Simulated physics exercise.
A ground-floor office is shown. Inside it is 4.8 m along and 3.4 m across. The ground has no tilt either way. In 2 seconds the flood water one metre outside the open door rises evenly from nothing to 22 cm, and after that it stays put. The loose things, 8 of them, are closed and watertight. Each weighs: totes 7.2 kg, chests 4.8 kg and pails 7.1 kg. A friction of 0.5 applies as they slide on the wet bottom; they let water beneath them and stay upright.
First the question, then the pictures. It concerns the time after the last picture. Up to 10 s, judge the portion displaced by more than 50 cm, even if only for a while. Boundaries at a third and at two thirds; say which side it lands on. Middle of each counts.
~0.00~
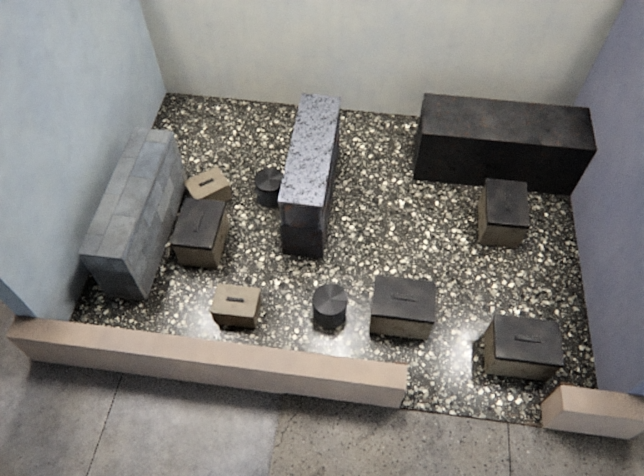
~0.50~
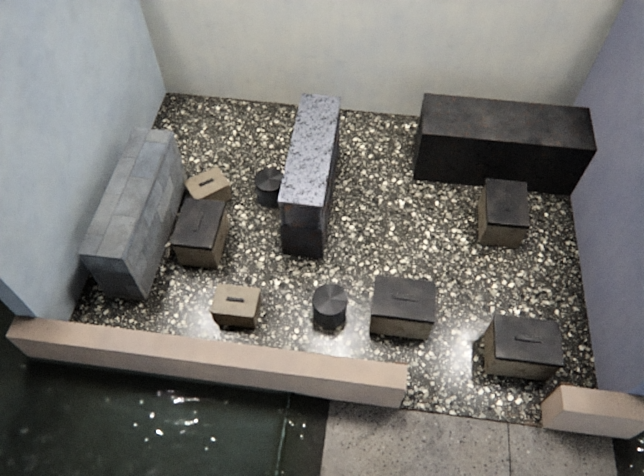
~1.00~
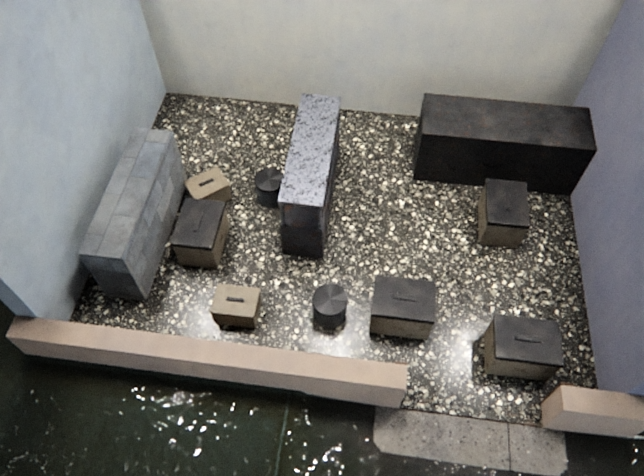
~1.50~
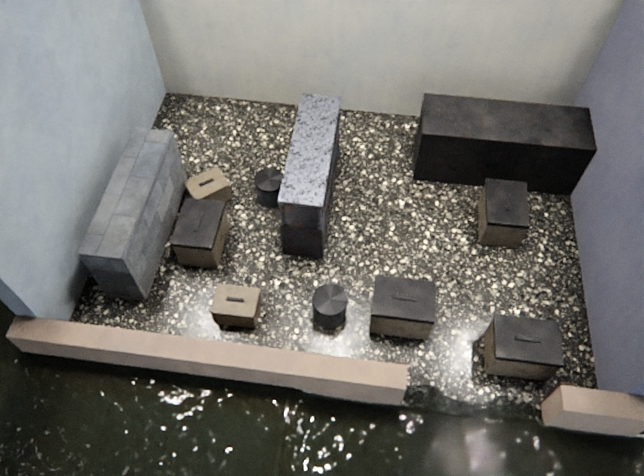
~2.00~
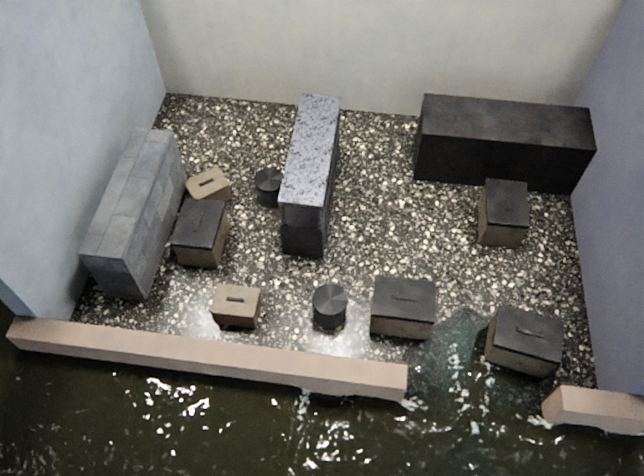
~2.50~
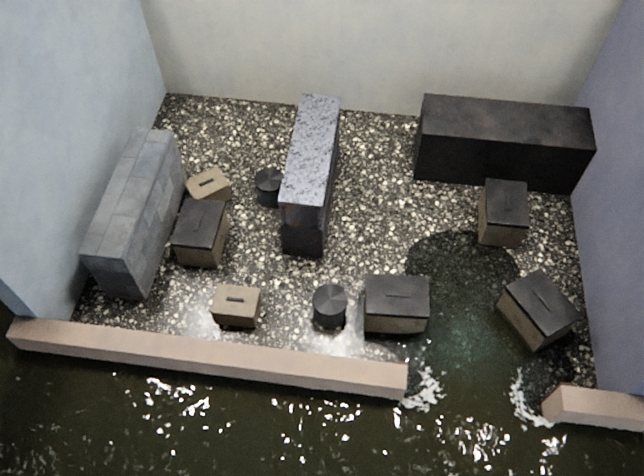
Watching this, the moved portion will sit in the third-to-two-thirds range.
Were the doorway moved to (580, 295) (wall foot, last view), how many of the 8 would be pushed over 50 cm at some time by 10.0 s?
In that case the number is 6.
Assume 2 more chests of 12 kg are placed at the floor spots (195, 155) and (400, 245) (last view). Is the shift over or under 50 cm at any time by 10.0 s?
First one stays within it, second one goes beyond it.
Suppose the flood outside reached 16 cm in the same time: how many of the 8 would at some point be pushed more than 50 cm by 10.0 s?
3.
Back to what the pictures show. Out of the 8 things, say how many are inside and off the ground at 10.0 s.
It comes to 5.
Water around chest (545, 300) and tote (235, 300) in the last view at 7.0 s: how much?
Some 16 cm at the first, some 3 cm at the second.
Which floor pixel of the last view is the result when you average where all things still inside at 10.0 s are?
At about (285, 228).
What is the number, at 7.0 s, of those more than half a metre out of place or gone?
3.
After 3.5 s 2 of 8 are over 50 cm from their spots; 2 afloat.
After 4.5 s 2 of 8 are over 50 cm from their spots; 3 afloat.
After 7.0 s 3 of 8 are over 50 cm from their spots; 3 afloat.
After 10.0 s 3 of 8 are over 50 cm from their spots, and 3 have been at some point; 5 afloat.
